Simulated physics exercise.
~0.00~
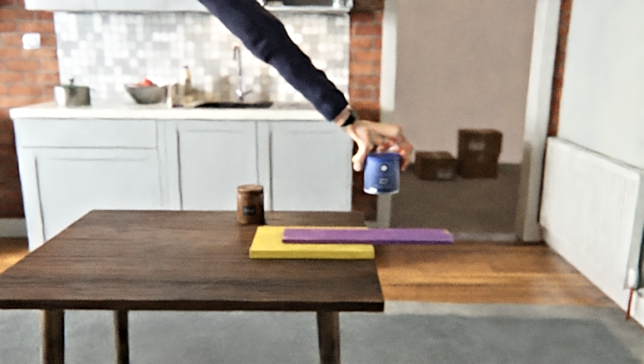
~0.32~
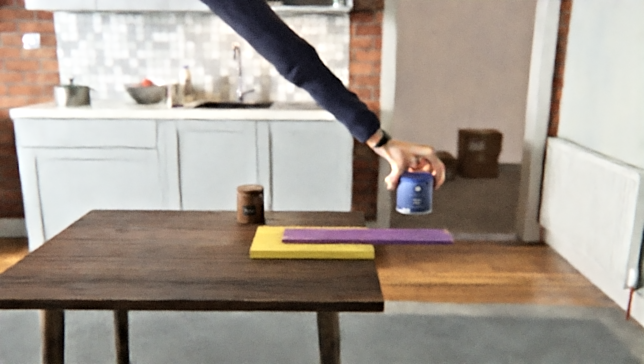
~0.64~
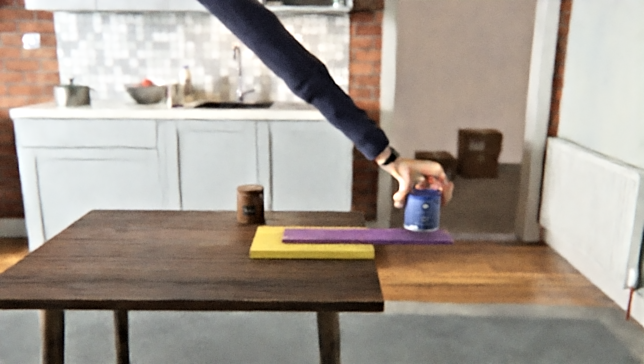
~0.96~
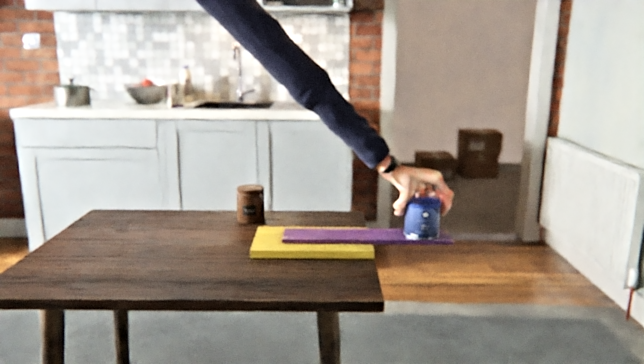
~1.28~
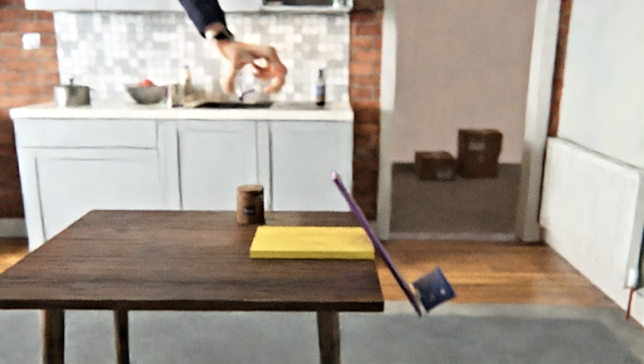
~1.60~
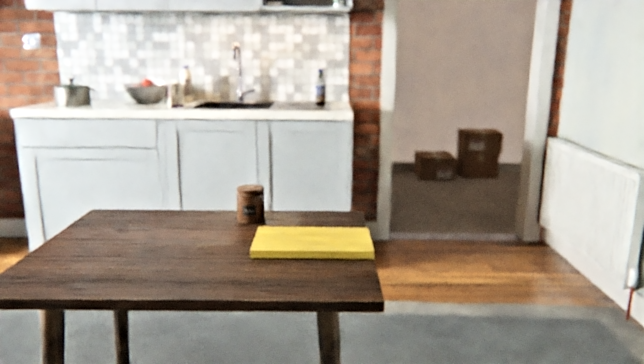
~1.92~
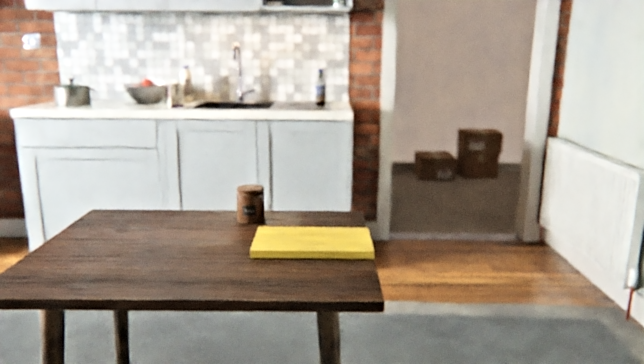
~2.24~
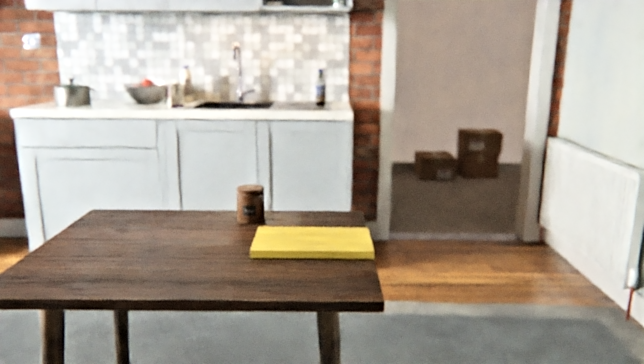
A blue tin was lowered by a hand onto the overhanging right end of a purple board resting on a yellow slab, and once released, board and tin tipped off the table and dropped from view, leaving the slab and brown jar unmoved.
